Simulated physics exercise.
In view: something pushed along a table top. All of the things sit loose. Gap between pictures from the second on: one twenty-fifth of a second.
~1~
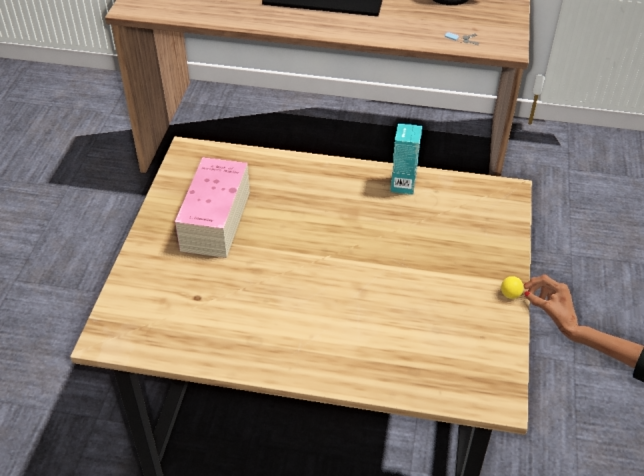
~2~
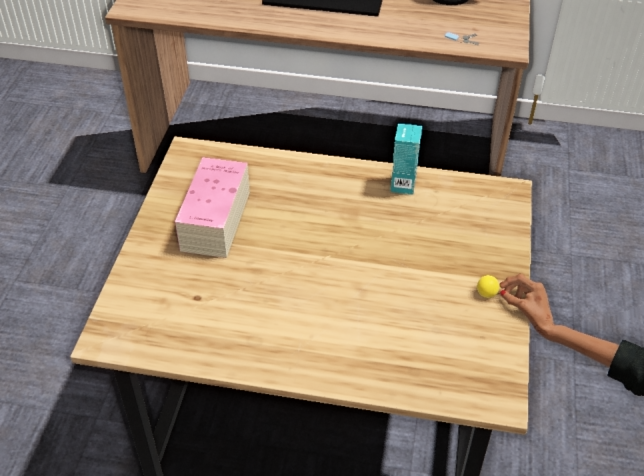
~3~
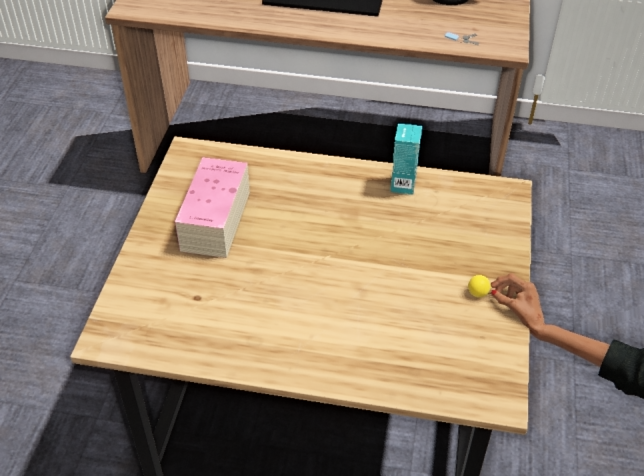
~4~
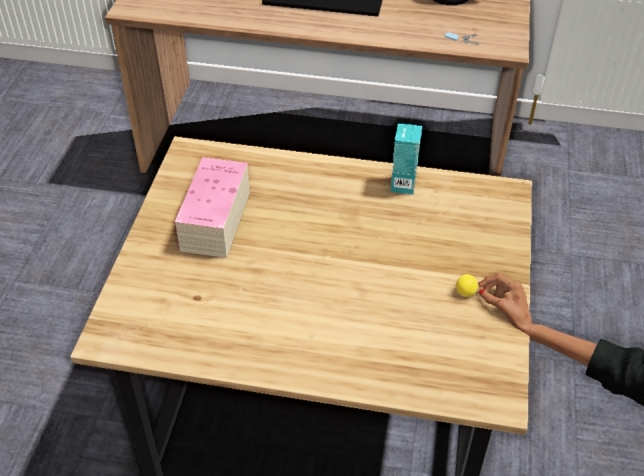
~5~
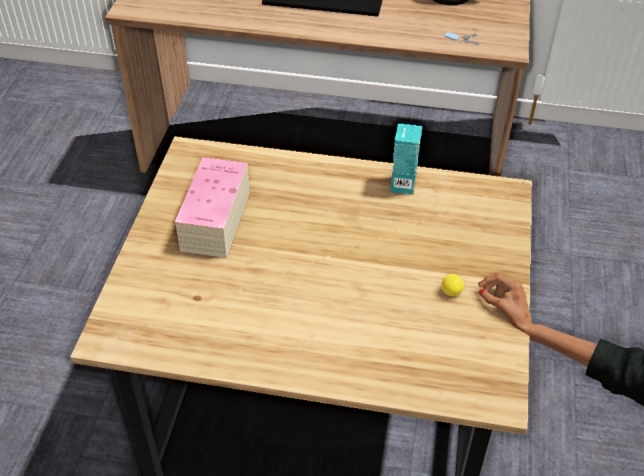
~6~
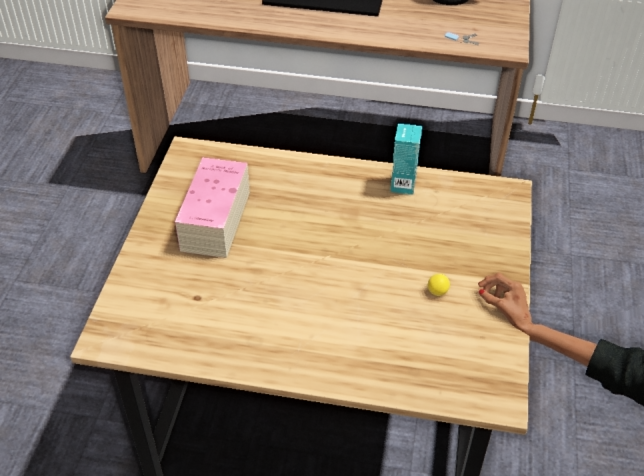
A small yellow lemon was pushed leftward by a hand from the right edge of a wooden table, then rolled a short way on its own, with a pink book and teal box sitting still.
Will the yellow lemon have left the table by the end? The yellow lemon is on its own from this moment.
Yes, it is off the table by then.
Then, 0.50 s after the last picture, yellow lemon rolled well along near (278, 278).
Then, 1.20 s after the last picture, yellow lemon now off the table.
By the end, off the table, yellow lemon.
